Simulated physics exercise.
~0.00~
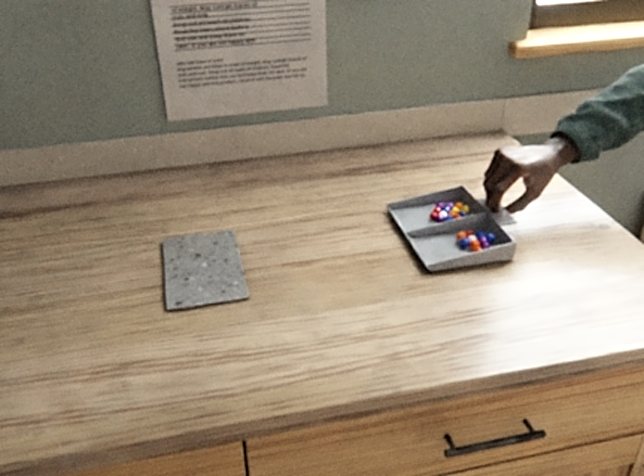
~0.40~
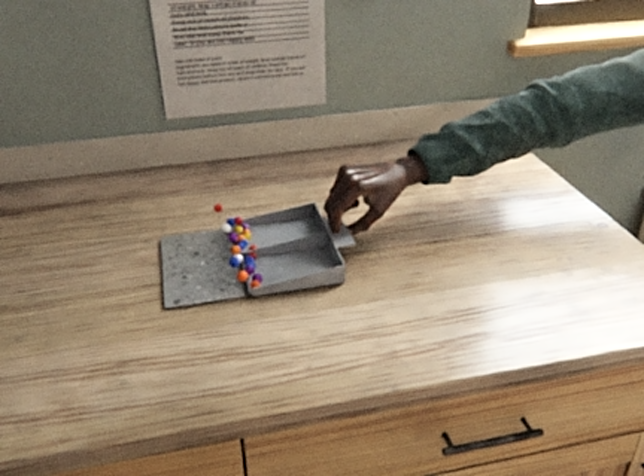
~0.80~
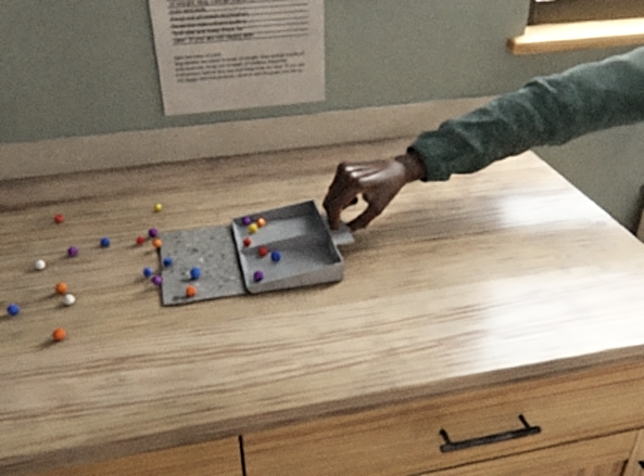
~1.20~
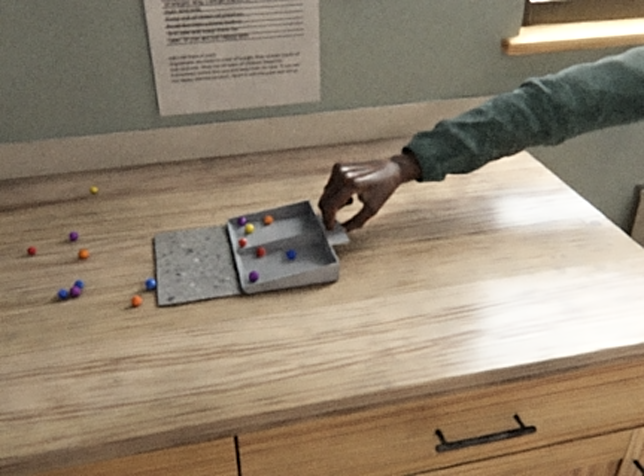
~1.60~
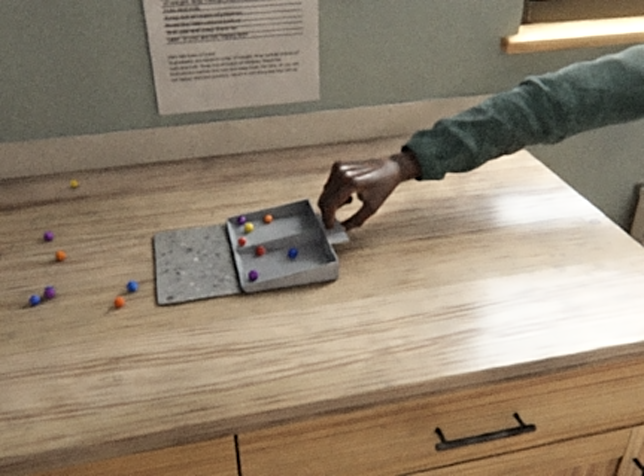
Divided gray tray of colorful beads pushed left by a hand, stopping against a speckled slab and spilling most across the counter.
